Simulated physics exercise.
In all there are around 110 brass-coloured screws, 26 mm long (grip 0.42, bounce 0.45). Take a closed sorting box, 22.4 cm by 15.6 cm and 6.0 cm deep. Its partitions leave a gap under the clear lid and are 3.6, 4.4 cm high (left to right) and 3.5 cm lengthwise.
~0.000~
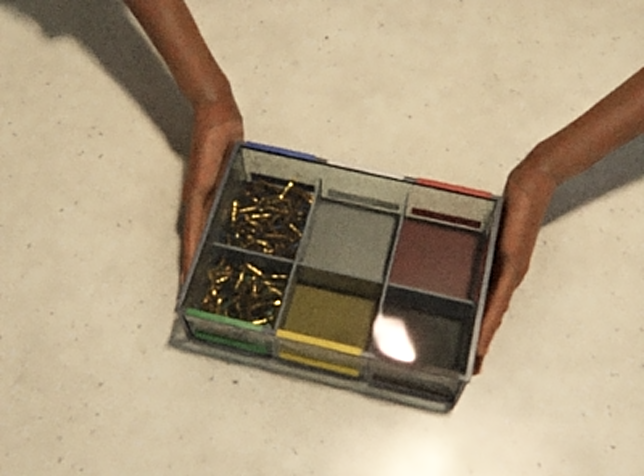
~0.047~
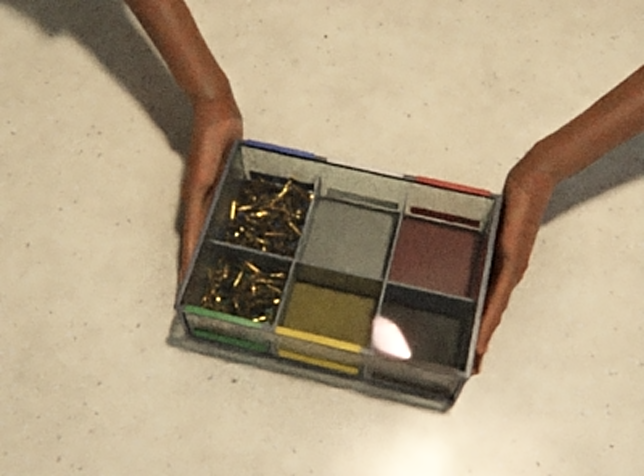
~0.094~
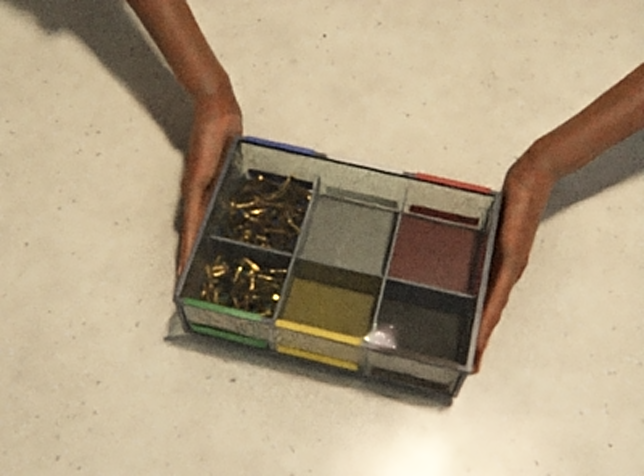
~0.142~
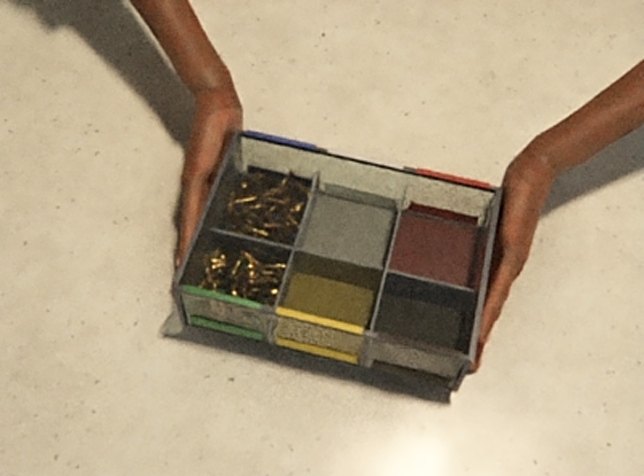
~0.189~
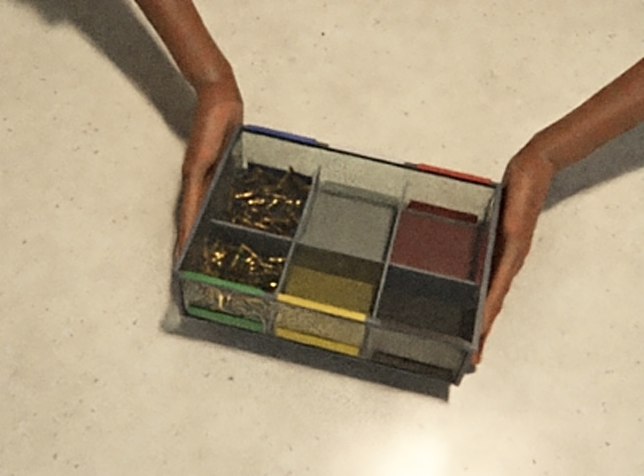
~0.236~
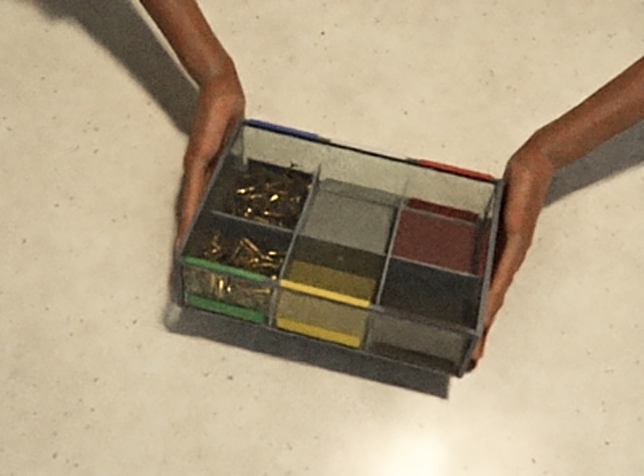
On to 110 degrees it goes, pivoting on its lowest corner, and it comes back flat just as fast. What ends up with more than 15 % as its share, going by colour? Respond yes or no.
Red compartment: No; blue compartment: Yes; green compartment: No; yellow compartment: No; white compartment: Yes; black compartment: No.
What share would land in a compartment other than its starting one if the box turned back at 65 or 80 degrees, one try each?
Around 0 and 5 in a hundred, respectively.
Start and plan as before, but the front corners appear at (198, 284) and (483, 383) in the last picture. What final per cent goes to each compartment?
It comes out as red at 30 percent, blue at 0 percent, green at 0 percent, yellow at 0 percent, white at 0 percent and black at 70 percent.
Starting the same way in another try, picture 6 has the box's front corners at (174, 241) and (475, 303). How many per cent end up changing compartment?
About 40 per cent.
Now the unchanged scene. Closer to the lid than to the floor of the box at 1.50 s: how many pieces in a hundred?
Share: Approx. 50 %.
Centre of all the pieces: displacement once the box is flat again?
About 5.5 cm.
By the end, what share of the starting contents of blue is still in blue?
Around 100 per cent of it.
After 1.50 s, tilt 110 degrees; blue 70 %, green 30 %, white 5 %.
After 2.33 s, tilt 51 degrees; blue 75 %, white 25 %.
After 3.18 s, tilt 0 degrees; blue 75 %, white 25 %.
In the end, at 3.6 s, red 0 %, blue 75 %, green 0 %, yellow 0 %, white 25 %, black 0 %.
